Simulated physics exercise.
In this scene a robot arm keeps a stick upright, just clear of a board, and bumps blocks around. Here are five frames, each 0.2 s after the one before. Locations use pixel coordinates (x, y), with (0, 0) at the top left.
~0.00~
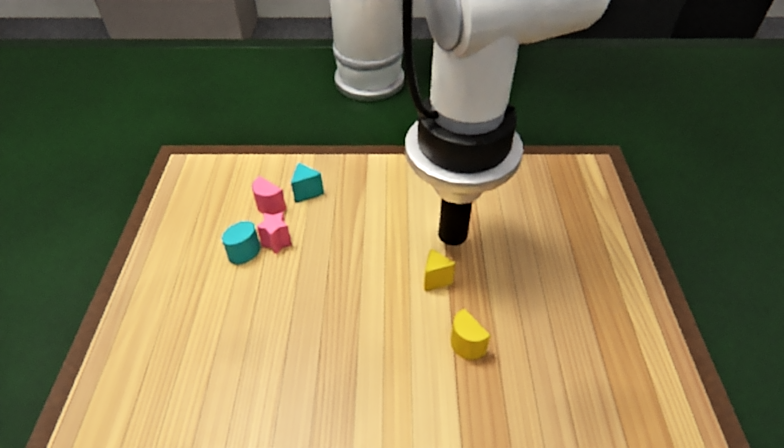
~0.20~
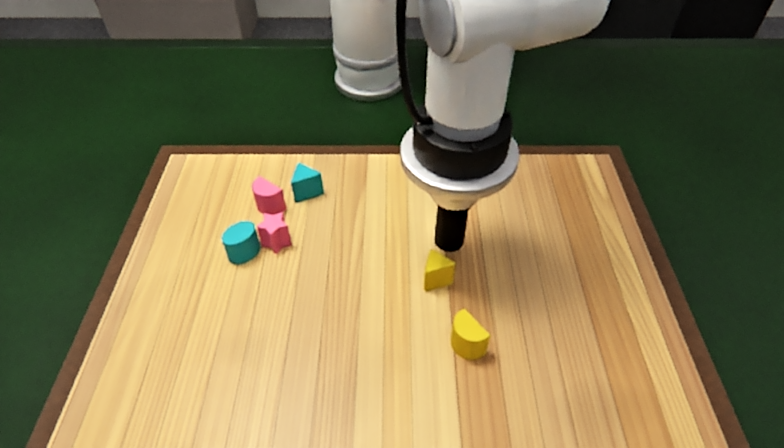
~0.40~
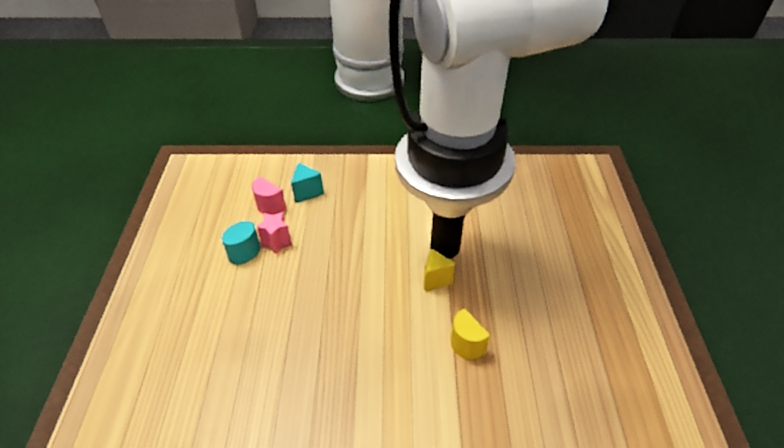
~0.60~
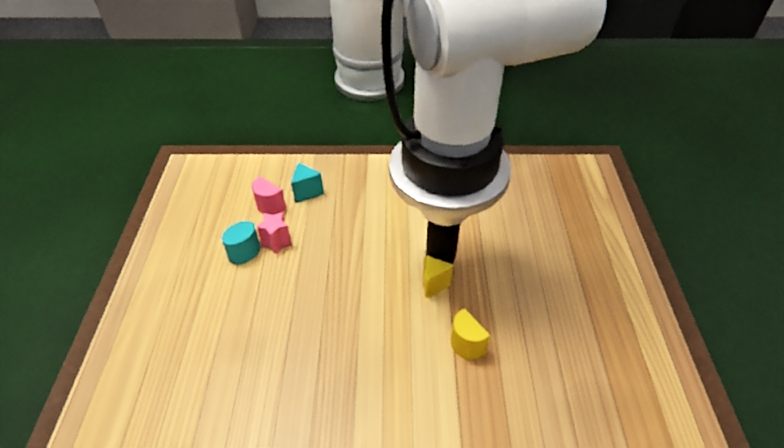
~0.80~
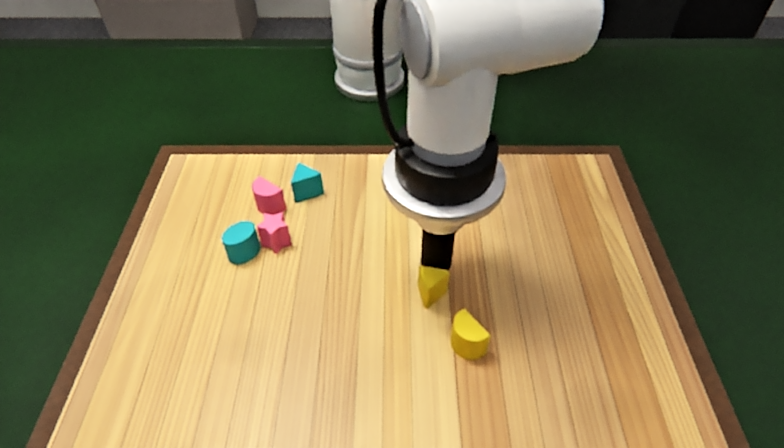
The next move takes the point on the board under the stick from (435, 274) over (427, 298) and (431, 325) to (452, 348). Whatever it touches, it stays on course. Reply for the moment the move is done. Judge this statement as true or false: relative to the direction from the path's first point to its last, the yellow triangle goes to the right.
That is true.
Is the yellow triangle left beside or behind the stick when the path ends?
My answer is yes.
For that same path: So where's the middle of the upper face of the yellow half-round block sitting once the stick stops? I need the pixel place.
Most likely (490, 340).
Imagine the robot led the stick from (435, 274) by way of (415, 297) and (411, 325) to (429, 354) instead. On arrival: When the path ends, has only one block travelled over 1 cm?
I expect so.
The first path, step by step. Halfway along, stick (427, 301); yellow triangle (423, 315).
At the end, stick (454, 337); yellow triangle (427, 339), turned 40° clockwise; yellow half-round block (490, 340).
